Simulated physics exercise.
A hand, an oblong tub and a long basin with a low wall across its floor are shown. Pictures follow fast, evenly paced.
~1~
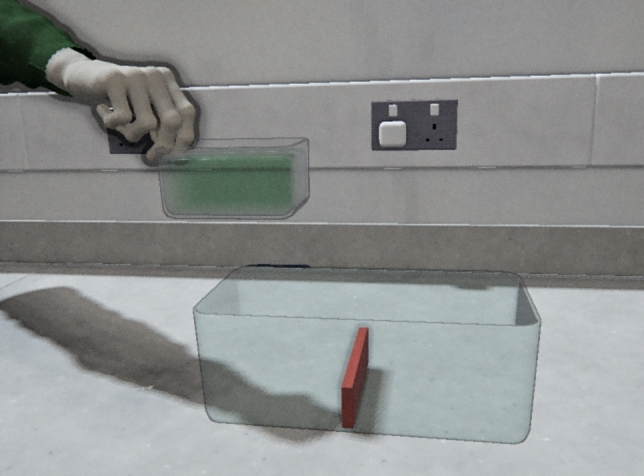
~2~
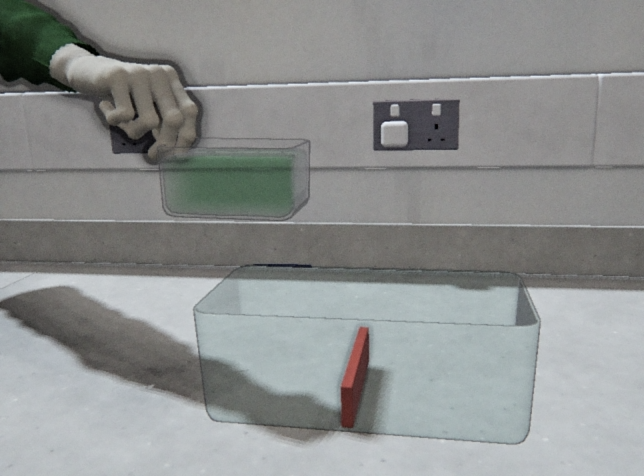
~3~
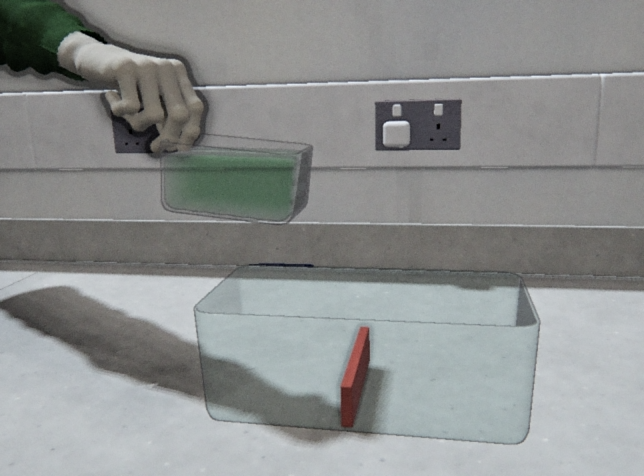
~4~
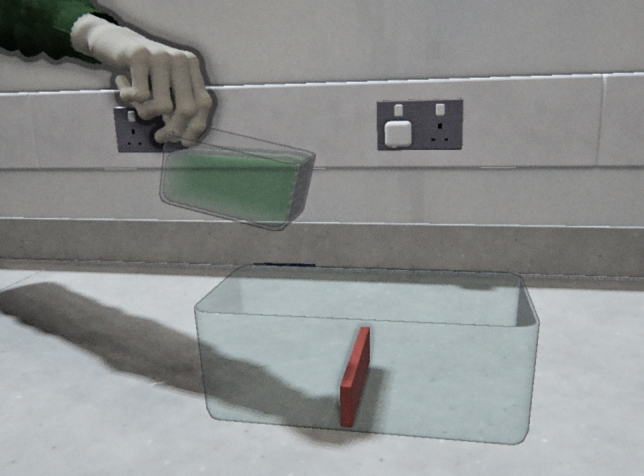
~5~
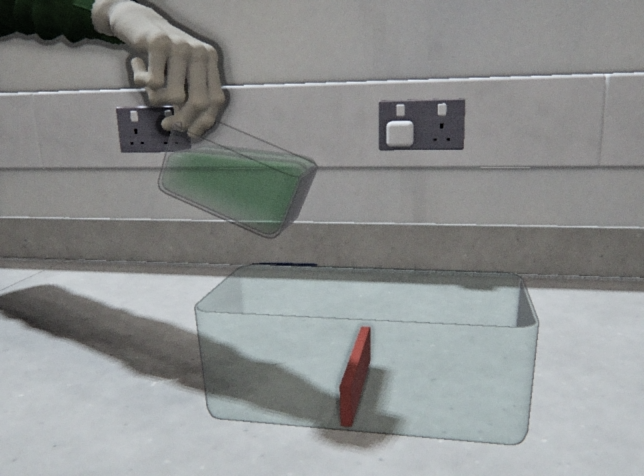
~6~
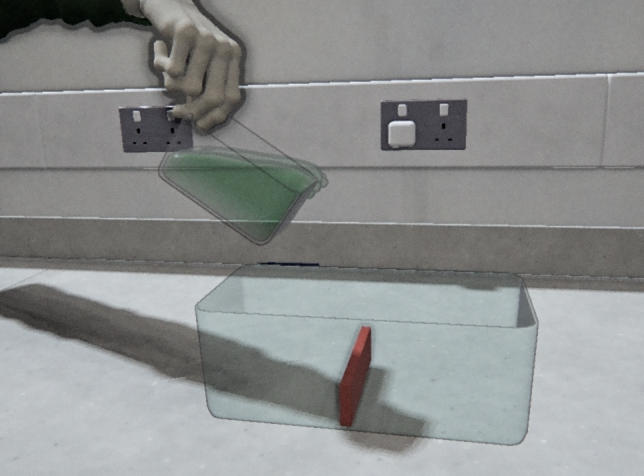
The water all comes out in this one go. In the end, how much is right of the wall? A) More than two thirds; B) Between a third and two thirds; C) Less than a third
Option B: Between a third and two thirds.
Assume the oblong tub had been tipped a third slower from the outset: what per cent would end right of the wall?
About 65 %.
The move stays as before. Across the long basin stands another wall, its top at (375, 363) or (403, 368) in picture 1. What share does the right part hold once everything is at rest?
In order, some 35 and 20 in a hundred.
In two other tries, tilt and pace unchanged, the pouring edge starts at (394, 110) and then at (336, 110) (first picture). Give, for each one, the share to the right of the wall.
Roughly 90 per cent, then roughly 80 per cent.
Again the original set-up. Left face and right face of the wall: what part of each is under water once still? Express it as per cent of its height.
Left 30 per cent, right 30.
A moment on, the oblong tub is tipped on its side and 17 per cent is still to pour, 12 is left of the wall and 35 right of it.
Next, the oblong tub is tipped right over and 3 per cent is still to pour, 39 is left of the wall and 53 right of it.
Then the oblong tub is tipped right over and 0 per cent is still to pour, 45 is left of the wall and 52 right of it.
Later the oblong tub is tipped right over and 0 per cent is still to pour, 46 is left of the wall and 52 right of it.
In the end 46 per cent lies left of the wall, 52 right of it and 2 outside.
